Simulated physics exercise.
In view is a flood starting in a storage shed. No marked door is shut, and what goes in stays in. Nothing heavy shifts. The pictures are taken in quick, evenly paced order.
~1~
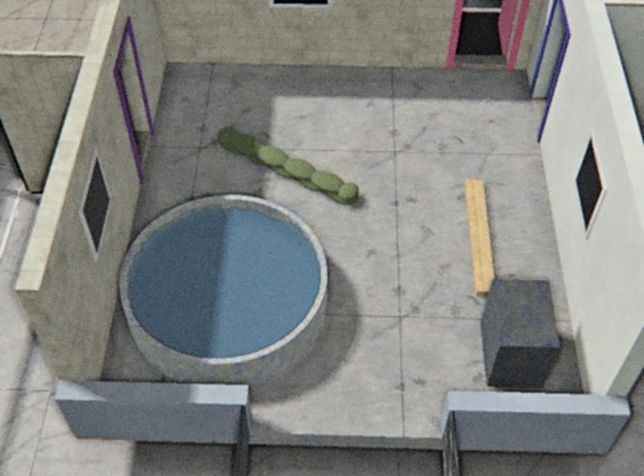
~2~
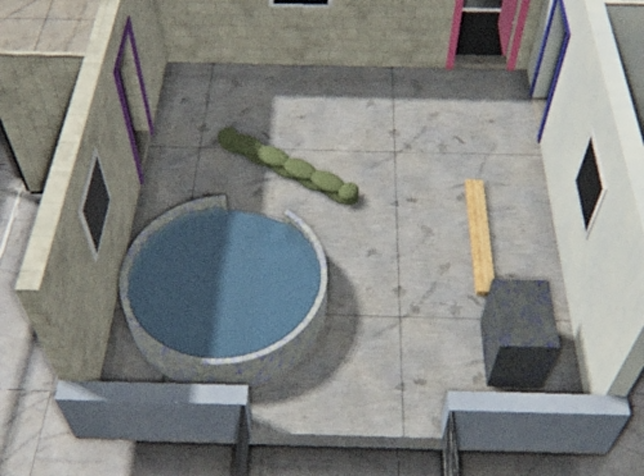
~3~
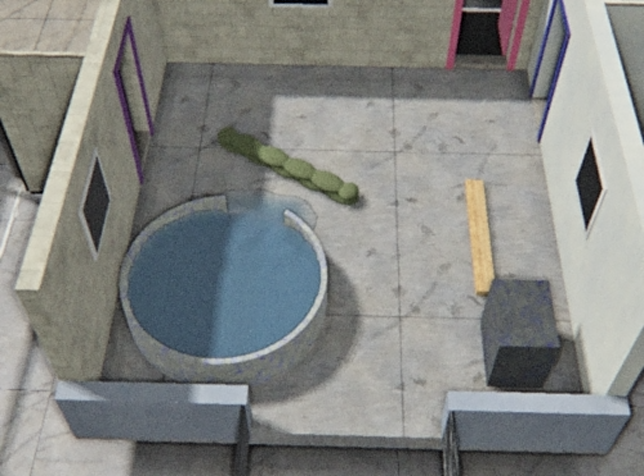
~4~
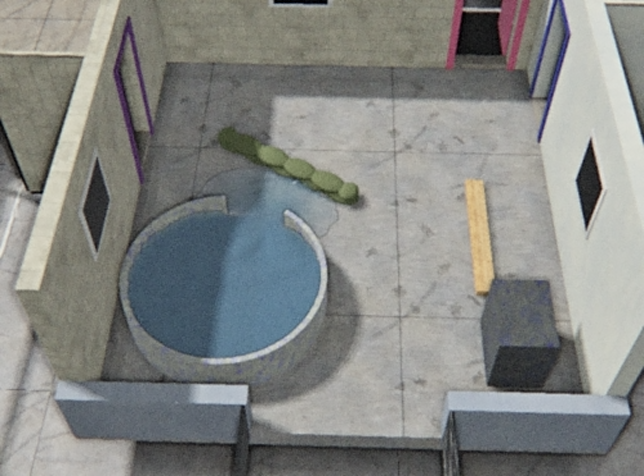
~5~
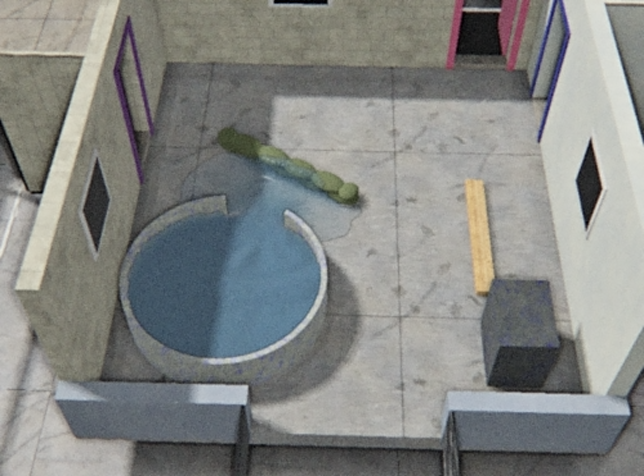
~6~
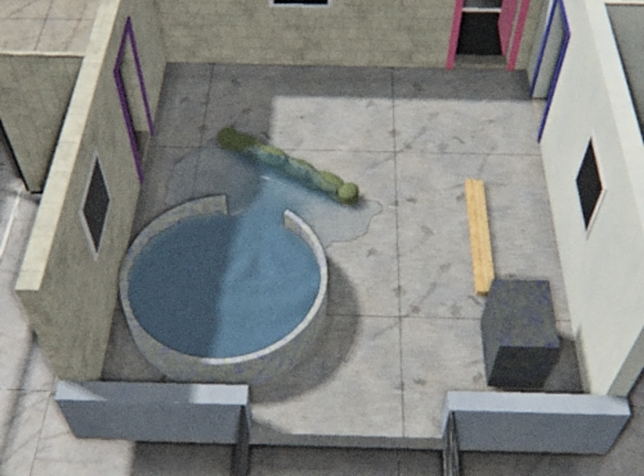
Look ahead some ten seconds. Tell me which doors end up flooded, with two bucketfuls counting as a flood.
Outcome: The purple door will get more than two buckets, the pink door will get two buckets at most, the blue door will get more than two buckets.
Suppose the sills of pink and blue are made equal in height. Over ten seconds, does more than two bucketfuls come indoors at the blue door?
With the sills swapped, I'd say the blue door comes in under the cap.
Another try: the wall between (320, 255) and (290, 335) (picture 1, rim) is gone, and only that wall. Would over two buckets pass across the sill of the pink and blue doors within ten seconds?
Well, the pink one crosses the threshold, and the blue one crosses the threshold too.
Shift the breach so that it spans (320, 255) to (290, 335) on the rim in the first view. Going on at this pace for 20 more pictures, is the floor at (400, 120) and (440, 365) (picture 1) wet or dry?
In order - first: Drenched, second: Drenched.
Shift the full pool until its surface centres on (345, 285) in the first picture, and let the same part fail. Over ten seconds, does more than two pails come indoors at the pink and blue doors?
Taking them in turn, the pink door surpasses that, while the blue door surpasses that.
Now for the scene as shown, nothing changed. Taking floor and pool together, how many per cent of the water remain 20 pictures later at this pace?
Some 94 per cent has not gone.
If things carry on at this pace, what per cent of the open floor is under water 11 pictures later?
45 %.
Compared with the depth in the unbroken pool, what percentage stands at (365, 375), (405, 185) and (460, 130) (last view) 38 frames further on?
The three come to near 4, 2 and 8 per cent respectively.
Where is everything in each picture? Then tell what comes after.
Still water in the round pool at (224, 277), in the first picture.
The front is at a hidden place, out from the gap on the round pool's far side, in the second picture.
Water pours out on the round pool's far side and has run to (225, 197), in the third picture.
The front is at (264, 170), out from the gap on the round pool's far side, in the fourth picture.
Water pours out on the round pool's far side and has run to (230, 155), in the fifth picture.
Water pours out on the round pool's far side and has run to (216, 143), in the sixth picture.
A moment on, water covers 20 % of the floor; the purple door wet at the sill, nothing in, the pink door not reached, the blue door not reached.
Next, water covers 45 % of the floor; the purple door over two buckets in, the pink door not reached, the blue door not reached.
Then, water covers 55 % of the floor; the purple door far over two buckets in, the pink door not reached, the blue door not reached.
Later, water covers 80 % of the floor; the purple door far over two buckets in, the pink door wet at the sill, nothing in, the blue door wet at the sill, nothing in.
In the end, water covers 95 % of the floor; the purple door far over two buckets in, the pink door wet at the sill, nothing in, the blue door over two buckets in.
